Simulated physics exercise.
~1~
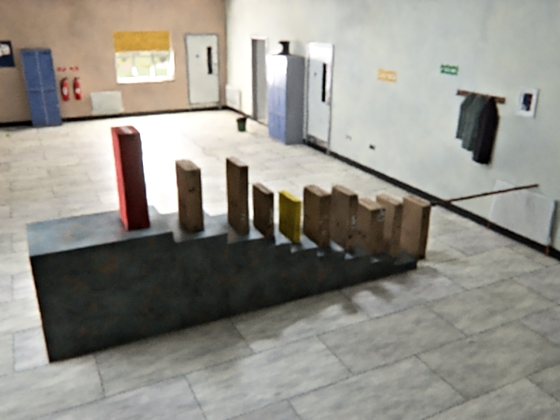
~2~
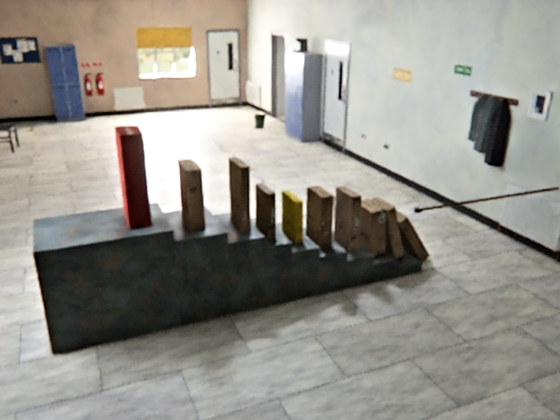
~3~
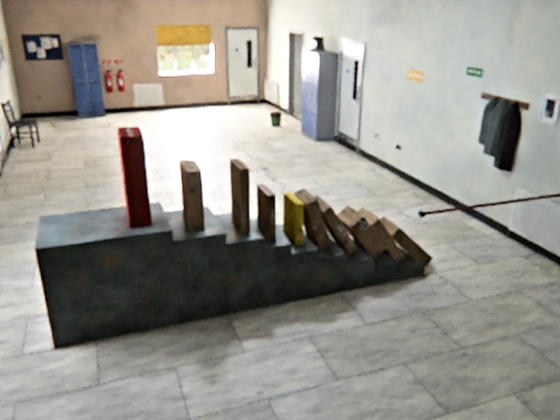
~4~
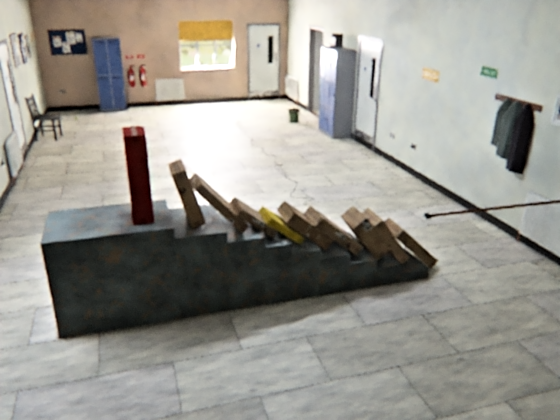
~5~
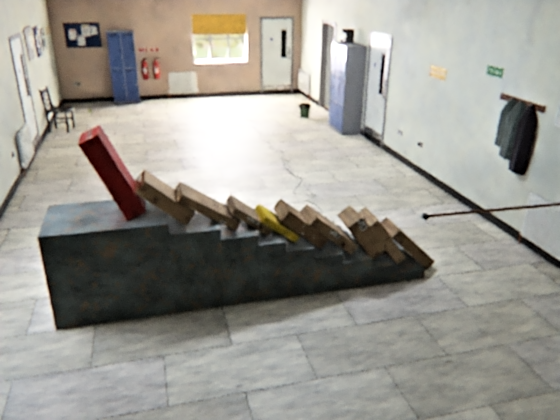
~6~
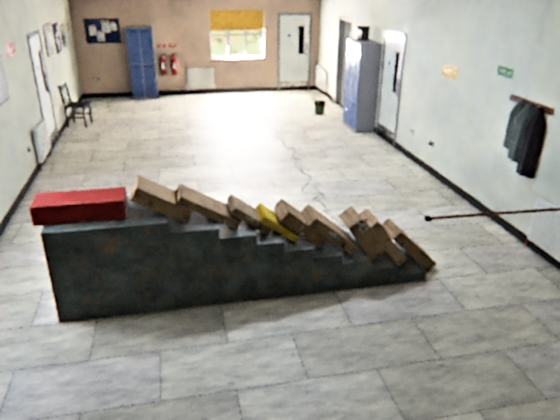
In a bright hall with pale tiled floors, a row of upright blocks climbs a dark flight of low steps, with a yellow one midway and a tall red one at the top left. A thin pole reaches in from the right toward the lowest block, which tips left against its neighbour. The lean spreads up the steps, block after block, toppling the yellow one along the way. The last wooden block then falls toward the red one, which tilts left. Finally the red block lies flat on the top step, and the rest stay slumped in a slanting line, none upright.
